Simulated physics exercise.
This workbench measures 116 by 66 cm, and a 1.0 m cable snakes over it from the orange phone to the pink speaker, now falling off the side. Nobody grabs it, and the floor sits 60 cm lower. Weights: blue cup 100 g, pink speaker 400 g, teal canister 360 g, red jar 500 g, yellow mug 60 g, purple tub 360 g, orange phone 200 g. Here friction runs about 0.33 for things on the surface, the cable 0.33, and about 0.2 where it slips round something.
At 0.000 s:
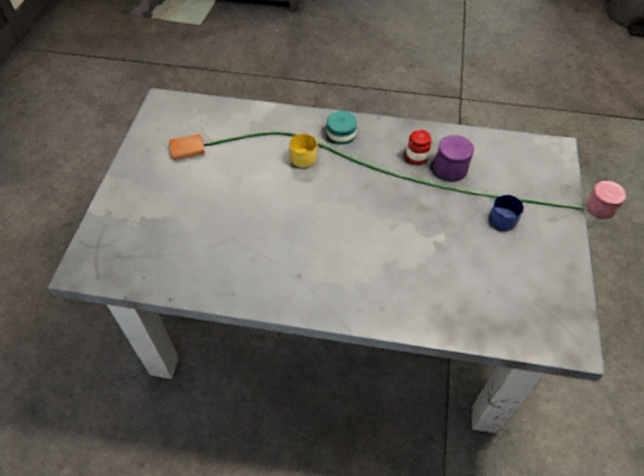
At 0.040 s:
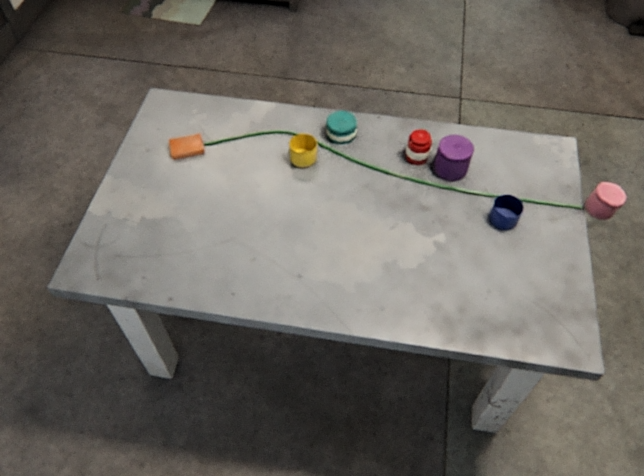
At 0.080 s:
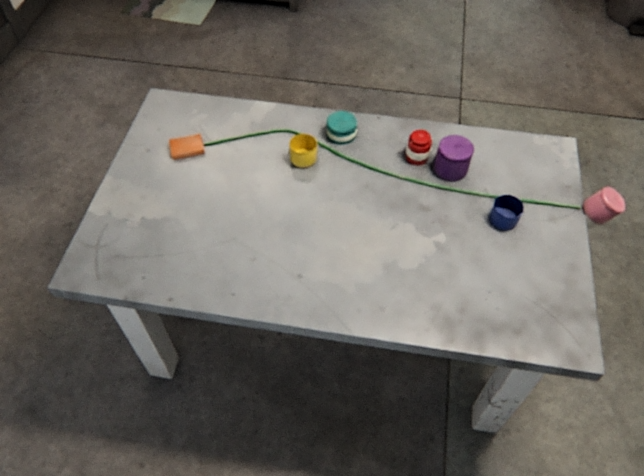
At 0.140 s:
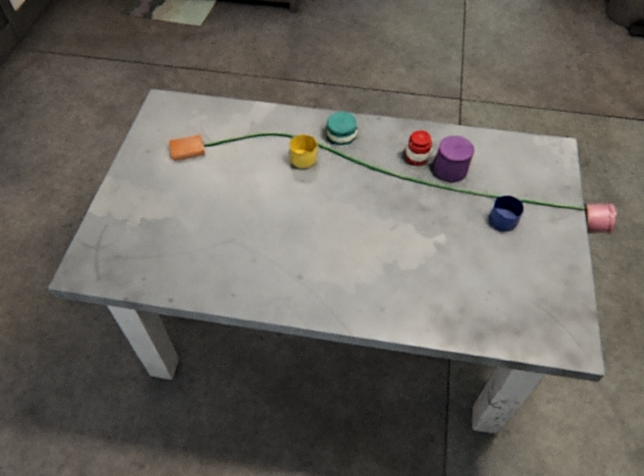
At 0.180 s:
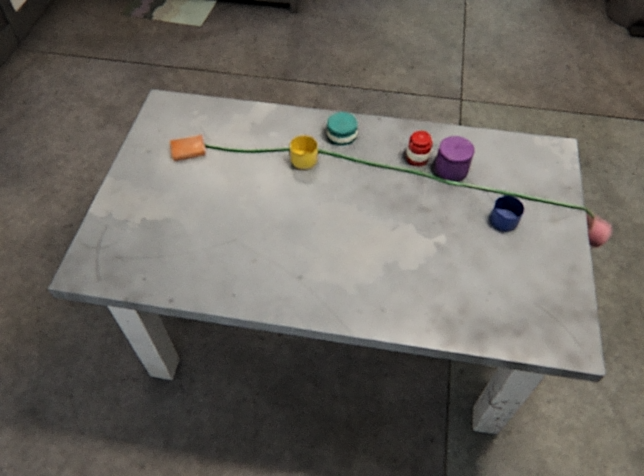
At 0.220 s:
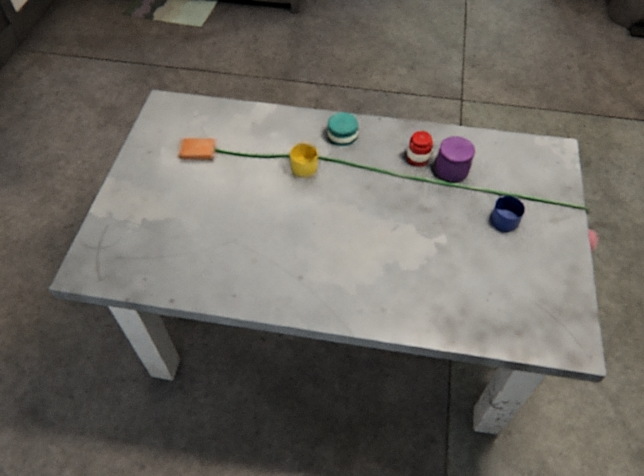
A pink object drops past the table's right edge, pulling the green cable straighter.
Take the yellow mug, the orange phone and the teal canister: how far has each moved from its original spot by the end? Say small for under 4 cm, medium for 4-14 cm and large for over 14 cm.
In order: The yellow mug is large, the orange phone is large, the teal canister is small.
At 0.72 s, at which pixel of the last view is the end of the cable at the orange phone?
At about pixel (450, 194).
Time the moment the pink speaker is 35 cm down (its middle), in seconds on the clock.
It gets there at roughly 0.46 s.
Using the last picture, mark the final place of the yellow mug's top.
Roughly (305, 211).
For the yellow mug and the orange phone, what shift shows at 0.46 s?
Measured: Yellow mug at 20 cm, orange phone at 30 cm.
After 0.5 s, the cable's tail end at (322, 162); orange phone 30 cm off its start, yellow mug 19 cm off its start, pink speaker over the edge.
After 0.7 s, the cable's tail end at (450, 194); orange phone 62 cm off its start, yellow mug 21 cm off its start, pink speaker over the edge.
After 1.0 s, the cable's tail end at (479, 212); orange phone 70 cm off its start at (464, 200), yellow mug 21 cm off its start at (305, 211), pink speaker over the edge.
After 1.2 s, the cable's tail end at (479, 212); orange phone 70 cm off its start, yellow mug 21 cm off its start, pink speaker over the edge.
After 2.4 s, the cable's tail end at (479, 212); orange phone 70 cm off its start at (464, 200), yellow mug 21 cm off its start at (305, 211), teal canister 0 cm off its start at (343, 122), pink speaker over the edge.
